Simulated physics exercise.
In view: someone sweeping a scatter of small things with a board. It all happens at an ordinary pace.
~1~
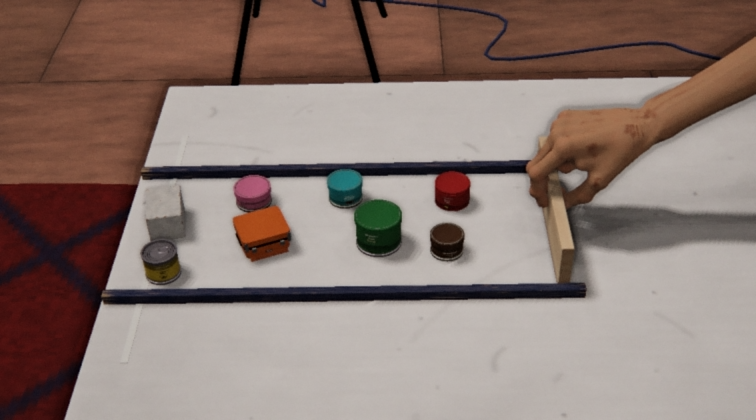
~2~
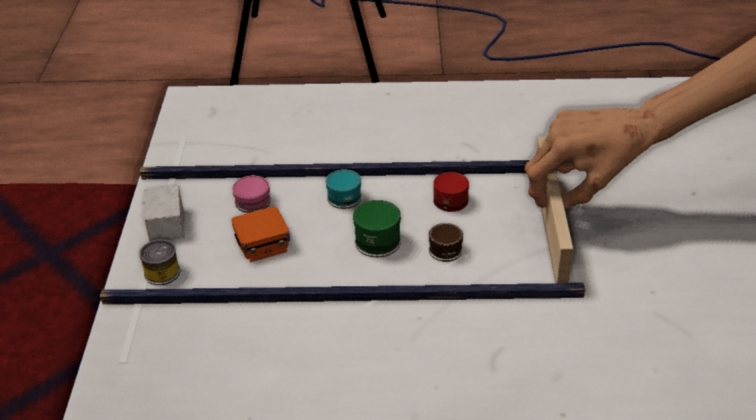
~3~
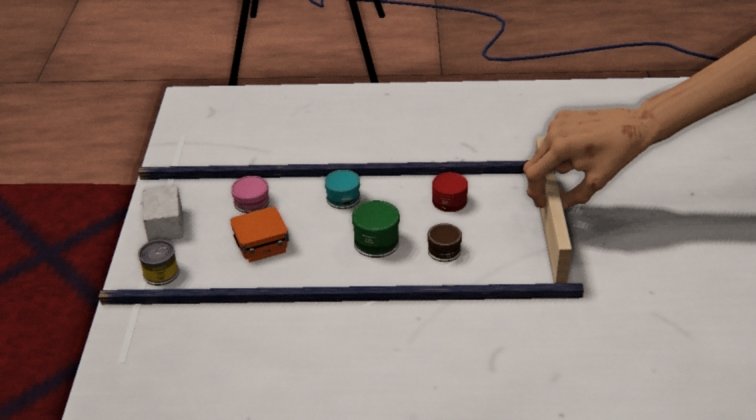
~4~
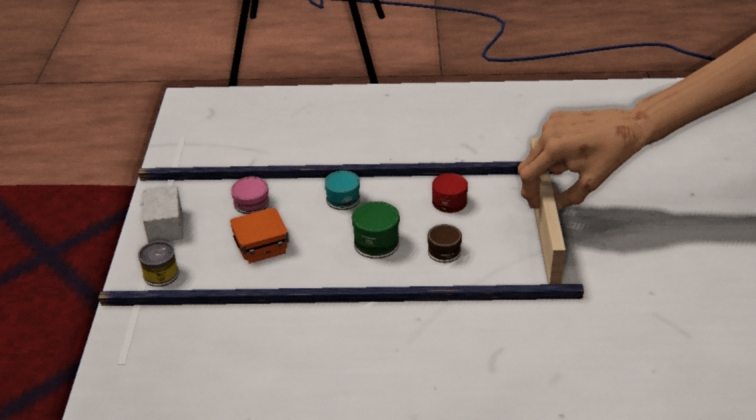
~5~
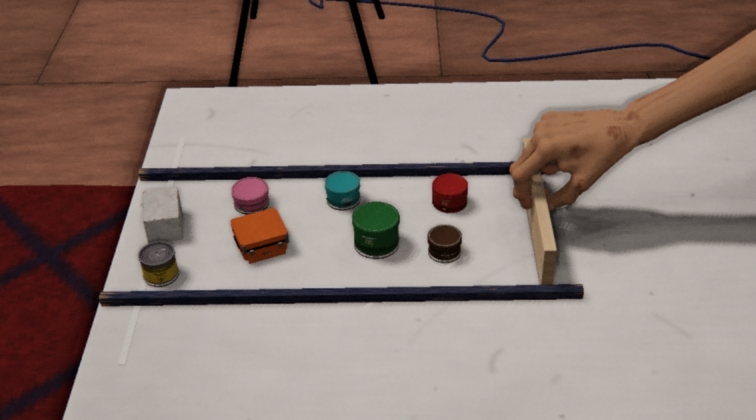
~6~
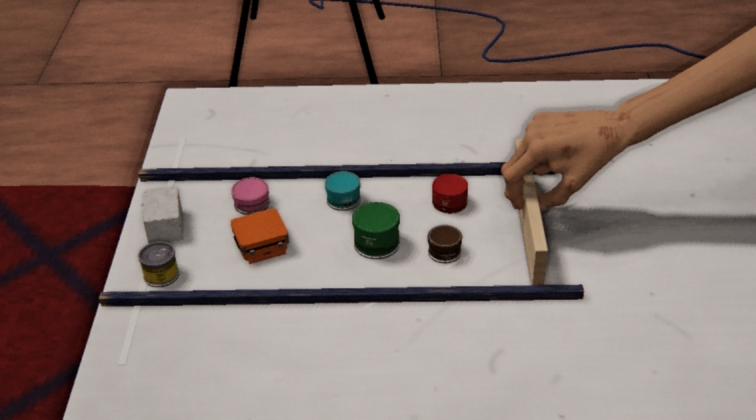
Hand holding a wooden board upright, then sliding it slightly left between two dark rails towards small coloured pots and tins.
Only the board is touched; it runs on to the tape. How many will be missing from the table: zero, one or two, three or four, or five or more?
The number that fall off is three or four.
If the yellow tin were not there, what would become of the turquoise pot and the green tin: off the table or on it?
The turquoise pot survives; the green tin survives.
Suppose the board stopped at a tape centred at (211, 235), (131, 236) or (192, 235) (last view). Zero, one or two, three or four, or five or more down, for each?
The falls would be zero; five or over; 1 or 2.
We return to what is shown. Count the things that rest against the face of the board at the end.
It touches 4.
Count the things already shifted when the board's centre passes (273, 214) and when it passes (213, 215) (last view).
The counts are 6 and 8.
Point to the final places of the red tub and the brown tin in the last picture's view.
Near (144, 206) and (129, 265).
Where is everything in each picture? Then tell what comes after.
In the first frame, white block (166, 213); yellow tin (161, 262); pink pot (253, 194); board (553, 208); tape (159, 234).
In the second frame, yellow tin (160, 263); brown tin (446, 243).
In the third frame, pink pot (251, 195); turquoise pot (343, 189).
In the fourth frame, white block (163, 215); board (545, 209).
In the fifth frame, yellow tin (159, 264); orange case (260, 236).
In the sixth frame, white block (163, 216); yellow tin (159, 265); pink pot (251, 196); board (529, 210); tape (157, 236).
A little later, none off yet; white block at rest near (163, 216); yellow tin at rest near (159, 265); pink pot at rest near (251, 196).
Next, none off yet; white block at rest near (163, 216); yellow tin at rest near (159, 265); pink pot shifted a little near (232, 196).
When it is over, the number that fall off is three or four; down, orange case, pink pot, yellow tin and white block.
